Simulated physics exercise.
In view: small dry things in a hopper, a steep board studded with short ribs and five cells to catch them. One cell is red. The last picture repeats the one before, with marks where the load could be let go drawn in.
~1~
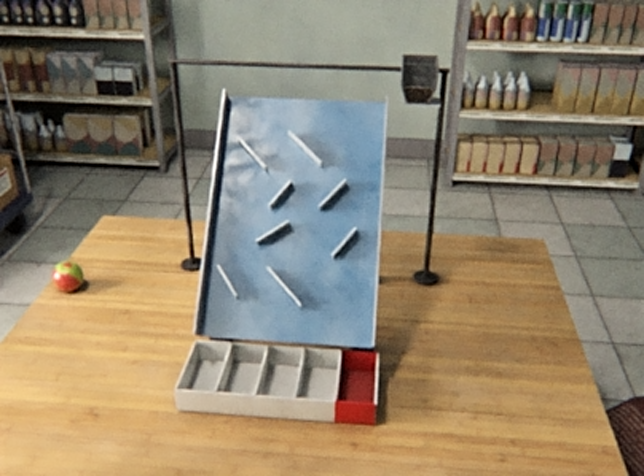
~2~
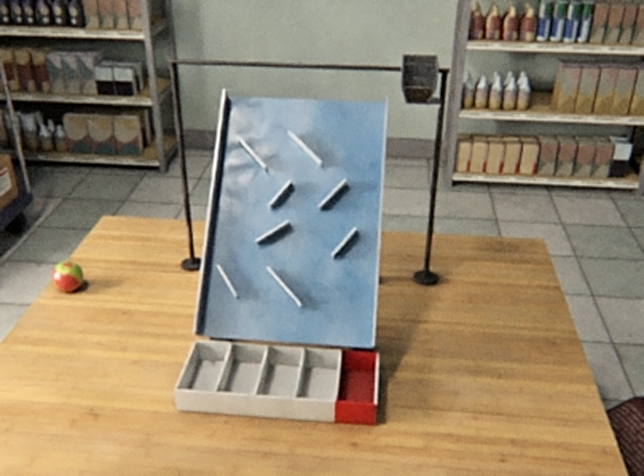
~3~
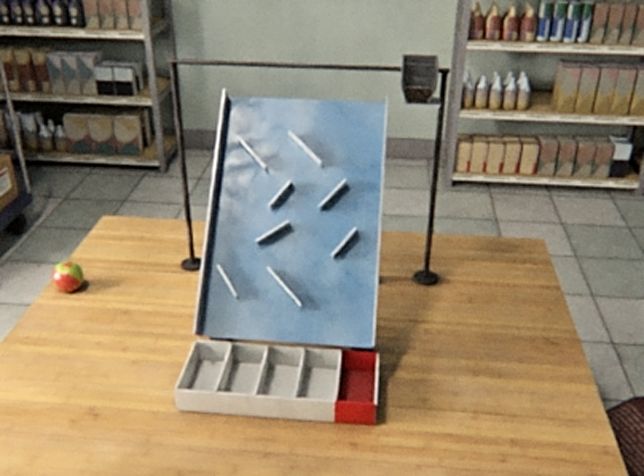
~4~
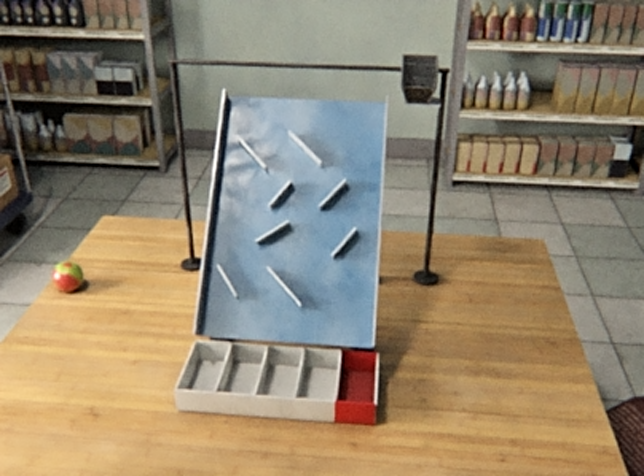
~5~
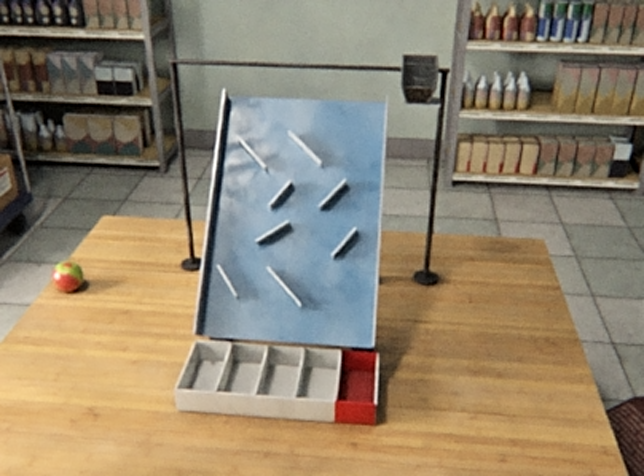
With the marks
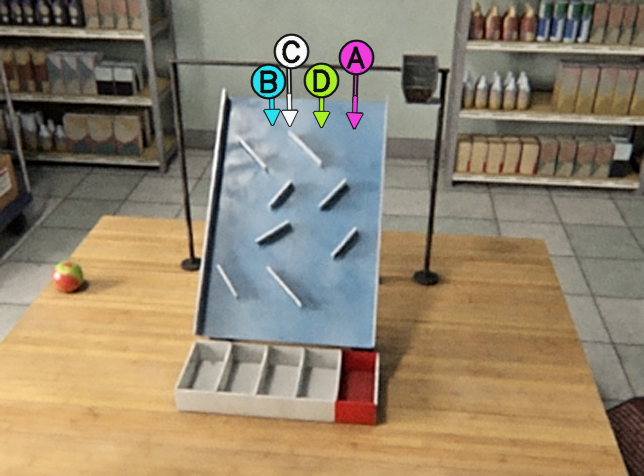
At the start, a tilted blue board with short raised ribs stands on a wooden table, a small dark hopper on the rail at its upper right and a tray below with a red cell at the right end. A red and yellow fruit sits at left, and nothing visibly moves throughout.
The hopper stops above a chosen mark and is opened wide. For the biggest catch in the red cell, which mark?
Go for A.
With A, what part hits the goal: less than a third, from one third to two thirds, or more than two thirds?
It is from one third to two thirds.
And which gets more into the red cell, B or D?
That would be D.
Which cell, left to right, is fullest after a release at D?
The fourth.
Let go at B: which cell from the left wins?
The second from the left.
On the marked copy, mark A meets the board at (354, 122); mark B meets the board at (272, 119); mark C meets the board at (289, 120); mark D meets the board at (321, 121).
Choosing A, roughly half in the red cell, roughly half in other cells.
Choosing B, just a few in the red cell, almost all in other cells, just a few held on the board.
Choosing C, about a tenth in the red cell, almost all in other cells.
Choosing D, roughly a quarter in the red cell, the larger part in other cells.
